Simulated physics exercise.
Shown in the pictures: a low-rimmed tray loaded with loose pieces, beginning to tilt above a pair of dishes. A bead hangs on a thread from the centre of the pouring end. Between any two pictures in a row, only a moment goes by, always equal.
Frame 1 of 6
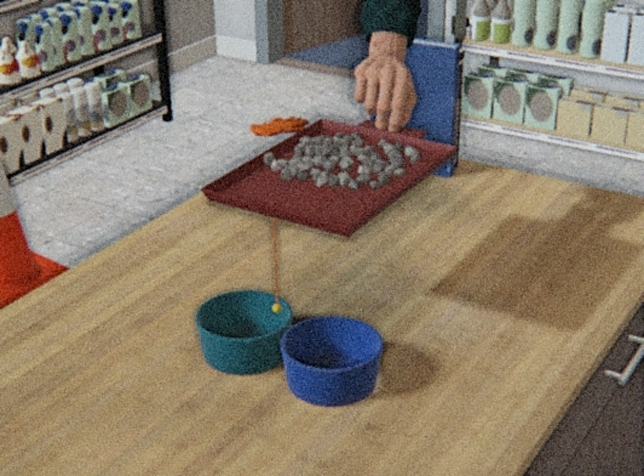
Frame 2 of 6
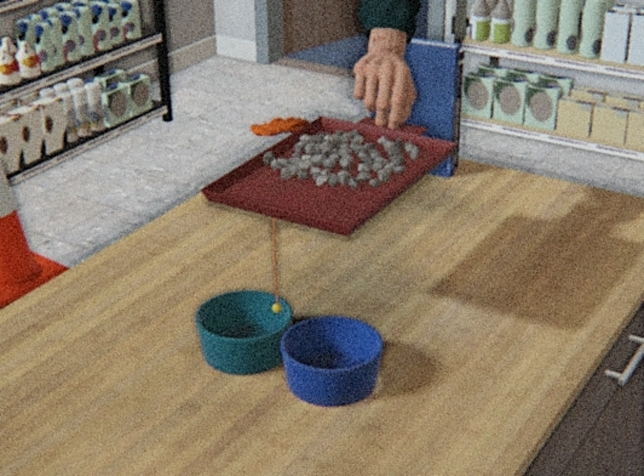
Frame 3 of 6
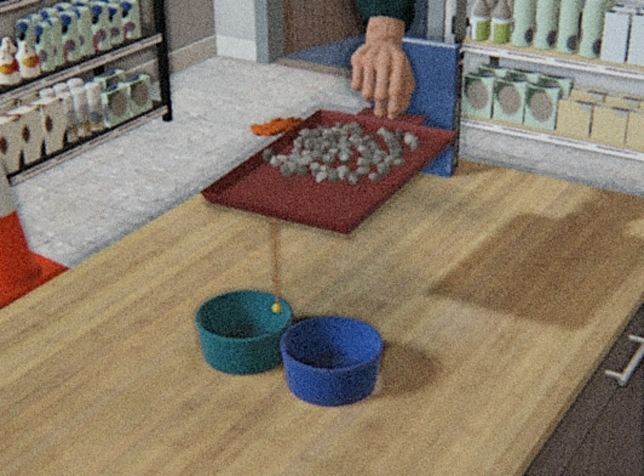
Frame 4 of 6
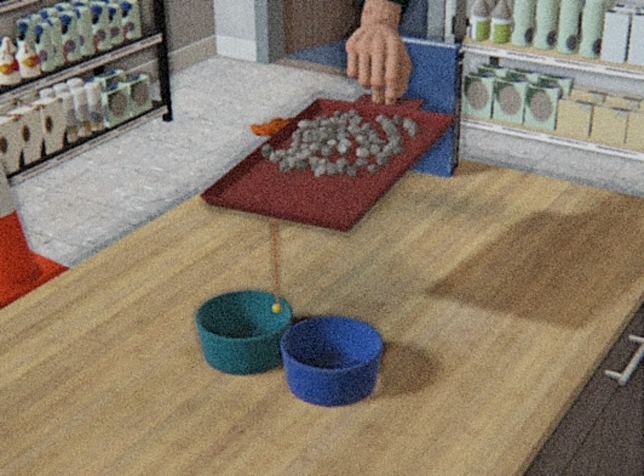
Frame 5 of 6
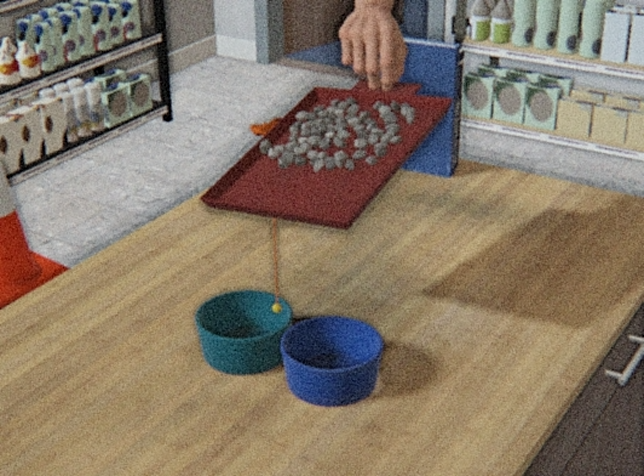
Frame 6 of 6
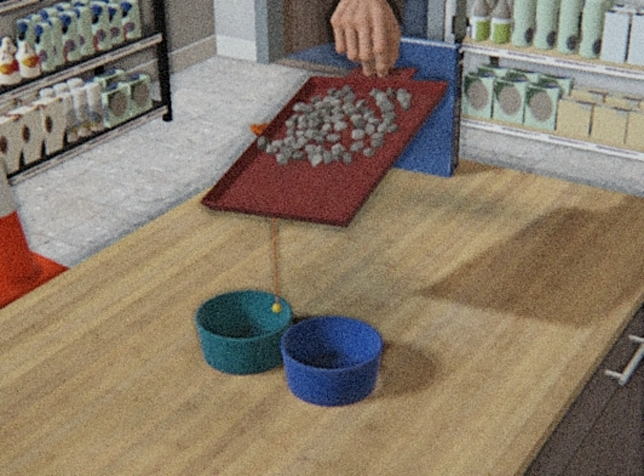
In this clip, a hand at the far edge of a red tray of grey gravel gradually raises that side, tilting the tray toward the viewer above a teal dish and a blue dish, while a bead hangs nearly still.
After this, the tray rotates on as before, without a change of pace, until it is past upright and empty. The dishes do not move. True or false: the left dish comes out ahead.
True.
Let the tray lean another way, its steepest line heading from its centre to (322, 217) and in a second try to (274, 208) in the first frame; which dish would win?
So: The right-standing dish on the first go, the left-standing dish on the second.
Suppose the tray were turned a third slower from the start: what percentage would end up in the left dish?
It would come out near 50 per cent.
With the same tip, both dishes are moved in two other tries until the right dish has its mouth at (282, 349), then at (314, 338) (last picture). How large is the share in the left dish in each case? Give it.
Trial 1: 80 percent; trial 2: 50 percent.
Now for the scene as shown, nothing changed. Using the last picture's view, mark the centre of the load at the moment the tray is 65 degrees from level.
The middle of the pieces lands at roughly (221, 206).
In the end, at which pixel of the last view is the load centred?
I'd mark it at roughly (193, 354).
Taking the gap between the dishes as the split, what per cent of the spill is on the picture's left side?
Close to 100 in a hundred.
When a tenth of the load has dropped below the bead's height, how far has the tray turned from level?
At some 70 degrees.
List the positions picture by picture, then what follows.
Corners of the pouring end at (208, 188) and (348, 224), level; middle of the load at (335, 160), bits of gravel; left dish at (217, 351); right dish at (306, 382); bead on its thread at (277, 308), in the first picture.
Corners of the pouring end at (208, 189) and (348, 224), level; middle of the load at (335, 158), in the second picture.
Corners of the pouring end at (208, 190) and (347, 222), tipped barely, lowest at the left corner; middle of the load at (334, 153), in the third picture.
Corners of the pouring end at (207, 193) and (346, 220), tipped a little, lowest at the left corner; middle of the load at (333, 144), in the fourth picture.
Corners of the pouring end at (207, 196) and (345, 218), tipped a little, lowest at the left corner; middle of the load at (331, 136), in the fifth picture.
Corners of the pouring end at (207, 199) and (343, 216), tipped clearly, lowest at the left corner; middle of the load at (328, 128); left dish at (217, 351); right dish at (306, 382), in the sixth picture.
Soon, tray tipped steeply; about two thirds on the tray; a stray few outside both; about a third in the air.
A while on, tray tipped past a quarter turn; about a third in the left dish; about two thirds outside both.
Towards the end, tray tipped past a quarter turn; about a third in the left dish; about two thirds outside both.
Finally, tray tipped past a quarter turn; none in the right dish; about a third in the left dish; about two thirds outside both.
